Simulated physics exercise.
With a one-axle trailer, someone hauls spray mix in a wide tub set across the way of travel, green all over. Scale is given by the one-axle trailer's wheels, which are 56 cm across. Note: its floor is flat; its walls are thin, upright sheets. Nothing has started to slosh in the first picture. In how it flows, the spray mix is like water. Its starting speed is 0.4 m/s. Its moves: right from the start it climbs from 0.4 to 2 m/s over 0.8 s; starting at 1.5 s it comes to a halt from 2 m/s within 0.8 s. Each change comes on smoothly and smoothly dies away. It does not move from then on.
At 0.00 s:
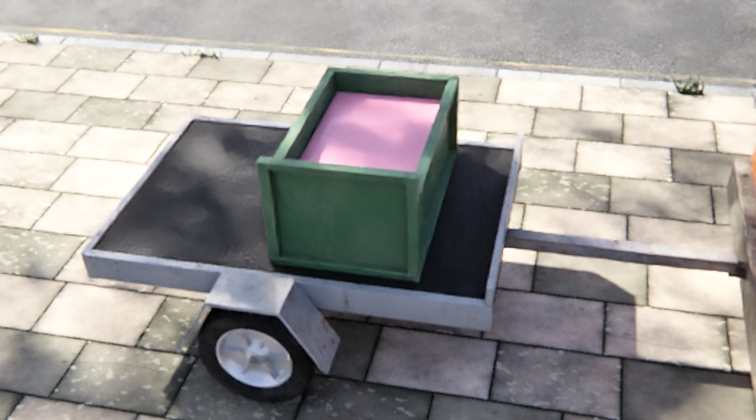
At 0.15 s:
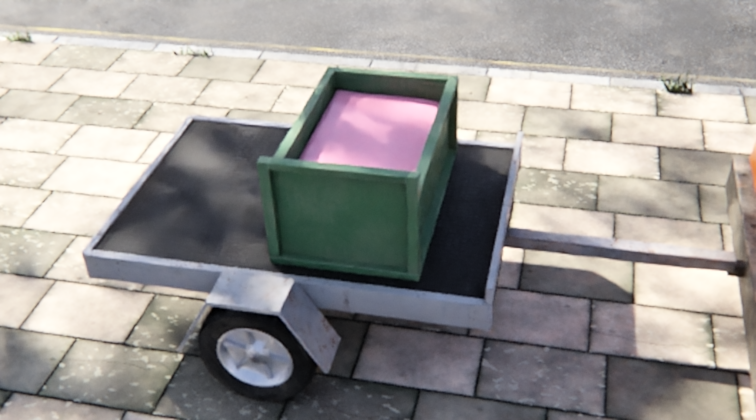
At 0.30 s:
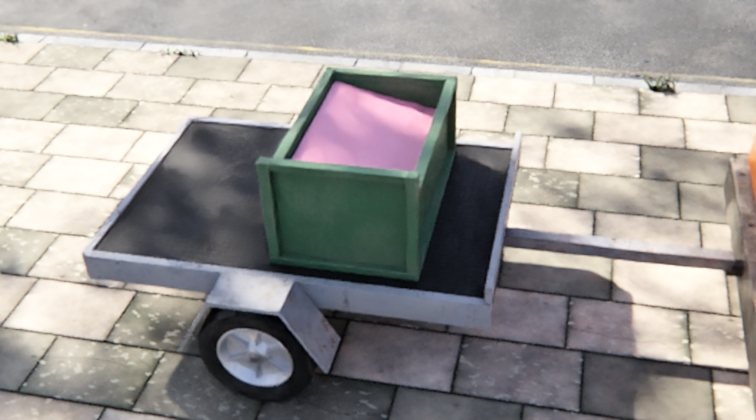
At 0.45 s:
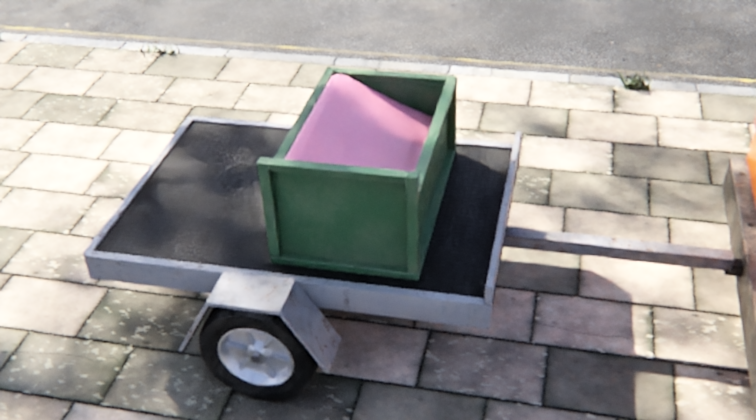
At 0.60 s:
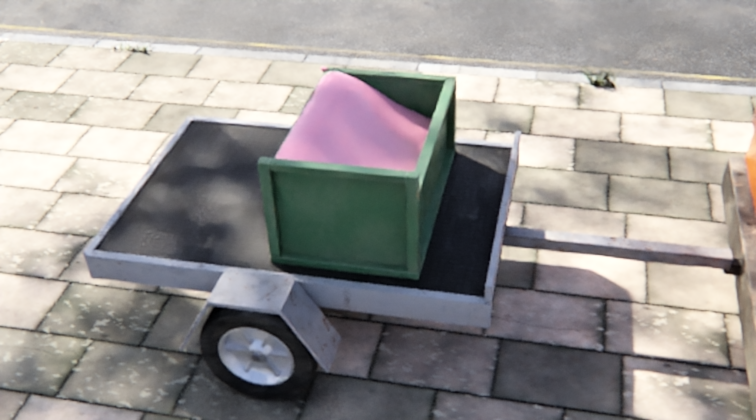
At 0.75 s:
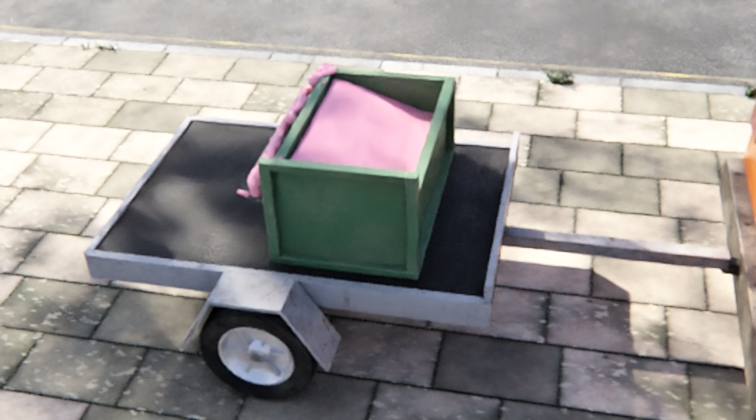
The clip opens with pink liquid lying level in a green open-topped tub on a small trailer over pale paving. The trailer rolls right, gathering speed, and the liquid tilts, climbing steeply toward the tub's left side. Some then pours over the left rim, while the slope inside eases slightly.
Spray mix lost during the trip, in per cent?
13 %.
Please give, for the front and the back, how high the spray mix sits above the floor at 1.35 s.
Front: 30 cm; back: 30 cm.
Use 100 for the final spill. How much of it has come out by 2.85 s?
Near 90 in a hundred.
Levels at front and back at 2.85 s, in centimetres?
The level sits near 18 cm in front and near 34 cm behind.
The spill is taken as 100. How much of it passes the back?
Close to 20 per cent goes that way.
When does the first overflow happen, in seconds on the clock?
About 0.9 s.
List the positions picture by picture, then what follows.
The first frame shows the spray mix reaches (431, 105) at the front end; it reaches (346, 98) at the back end; no slope yet; the front is on the right, levels are read along the far wall; a wheel hub at (251, 365).
The second frame shows the spray mix reaches (431, 105) at the front end; it reaches (346, 97) at the back end; no slope yet.
The third frame shows the spray mix reaches (429, 114) at the front end; it reaches (344, 88) at the back end; it is heaped 14° towards the back.
The fourth frame shows the spray mix reaches (429, 122) at the front end; it reaches (344, 79) at the back end; it is heaped 25° towards the back.
The fifth frame shows the spray mix reaches (429, 125) at the front end; it reaches (343, 78) at the back end; it is heaped 28° towards the back.
The sixth frame shows the spray mix reaches (428, 117) at the front end; it reaches (343, 88) at the back end; it is heaped 17° towards the back; a wheel hub at (253, 363).
Then, 1.35 s in, it stands 30 cm high behind and 29 cm in front; 1 per cent has gone over the back.
Then, 2.05 s in, it stands 11 cm high behind and 53 cm in front; 1 per cent has gone over the back.
Then, 2.85 s in, it stands 35 cm high behind and 19 cm in front; 12 per cent has gone over the front.
Then, 5.28 s in, 13 per cent has gone over the front, 24 of 186 litres.
